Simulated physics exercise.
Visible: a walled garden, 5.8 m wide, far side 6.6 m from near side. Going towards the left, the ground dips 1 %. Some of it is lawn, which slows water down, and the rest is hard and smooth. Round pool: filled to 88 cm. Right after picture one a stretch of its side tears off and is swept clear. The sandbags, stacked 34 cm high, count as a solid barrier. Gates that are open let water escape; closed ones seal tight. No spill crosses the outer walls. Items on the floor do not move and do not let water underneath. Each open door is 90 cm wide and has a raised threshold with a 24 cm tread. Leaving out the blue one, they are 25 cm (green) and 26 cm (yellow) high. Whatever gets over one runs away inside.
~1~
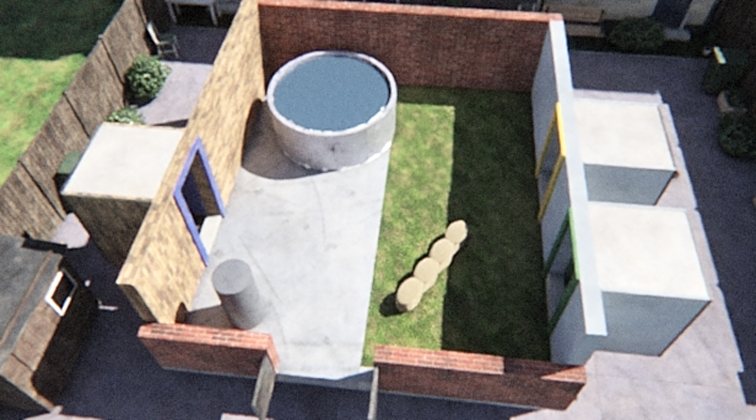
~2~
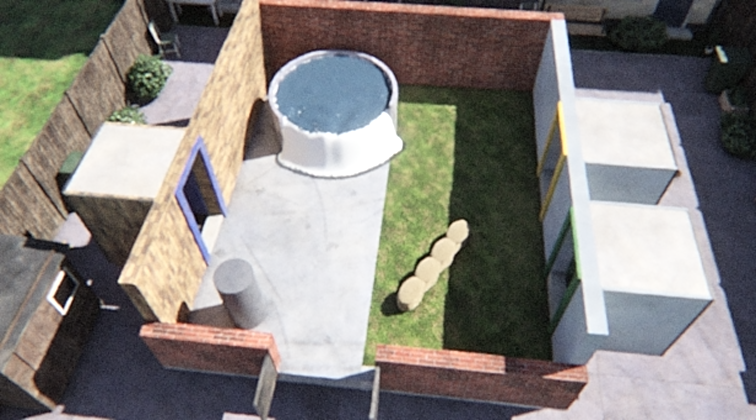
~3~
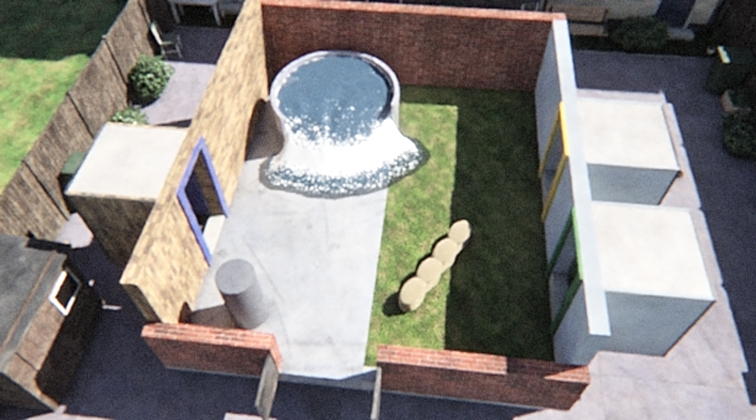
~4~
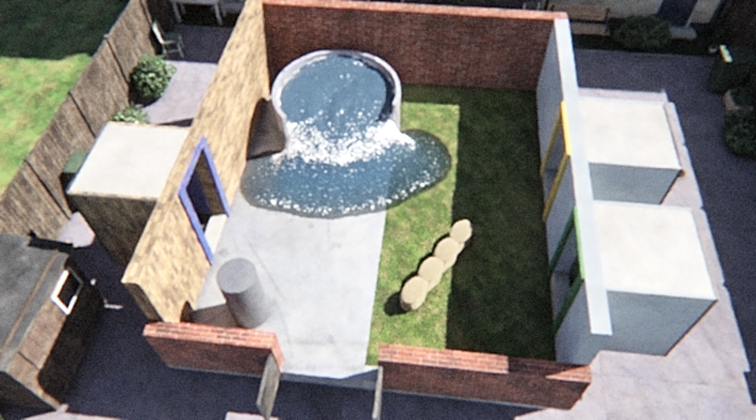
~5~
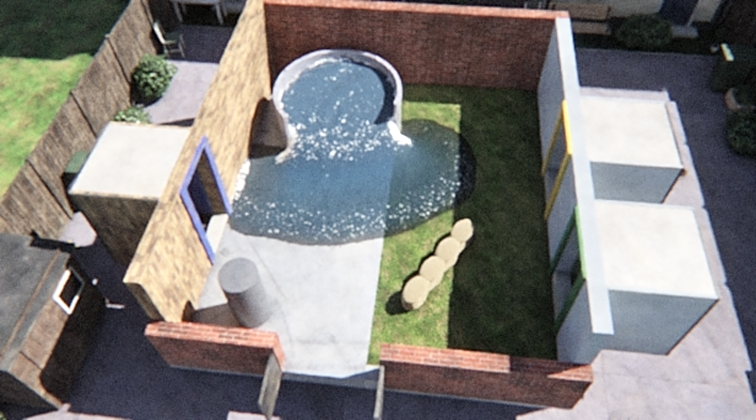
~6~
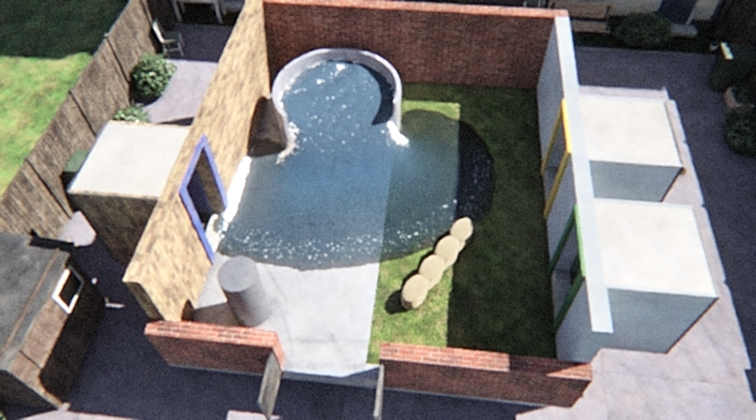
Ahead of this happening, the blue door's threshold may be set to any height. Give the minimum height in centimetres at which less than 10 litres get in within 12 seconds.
15 cm.
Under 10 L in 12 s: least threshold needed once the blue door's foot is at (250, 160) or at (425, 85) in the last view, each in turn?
In turn: Roughly 11.0 cm, roughly 6.5 cm.
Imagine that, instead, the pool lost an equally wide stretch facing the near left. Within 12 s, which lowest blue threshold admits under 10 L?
Roughly 23 cm.
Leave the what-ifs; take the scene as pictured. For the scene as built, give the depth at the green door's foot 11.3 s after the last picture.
Lab note: Depth approx. 4.0 cm.
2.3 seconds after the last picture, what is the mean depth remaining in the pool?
Roughly 15 cm on average.
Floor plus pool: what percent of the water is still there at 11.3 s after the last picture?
I'd put it at about 62 per cent.
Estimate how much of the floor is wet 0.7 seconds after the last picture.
The wet part is about 65 per cent.
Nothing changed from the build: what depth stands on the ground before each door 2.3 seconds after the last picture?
Before blue it's 12 cm, before green 7 cm, before yellow 12 cm.
Then, 0.7 s after the last picture water covers 65 % of the floor, deepest (54 cm) near (184, 345); 17 cm at the blue door, 8 litres in over its 10 cm threshold.
Then, 2.3 s after the last picture water covers 80 % of the floor, deepest (32 cm) near (184, 345); 12 cm at the blue door, 29 litres in over its 10 cm threshold.
Then, 11.3 s after the last picture water covers 95 % of the floor, deepest (12 cm) near (537, 109); 7 cm at the blue door, 66 litres in over its 10 cm threshold.
At the blue door as built, the water peaked near 18 cm, 4.1 s after the last picture.
With a threshold of 13.5 cm, 24 litres would have come in within the 12 s; with 18 cm, 1 litre. So under 10 litres takes about 15 cm.
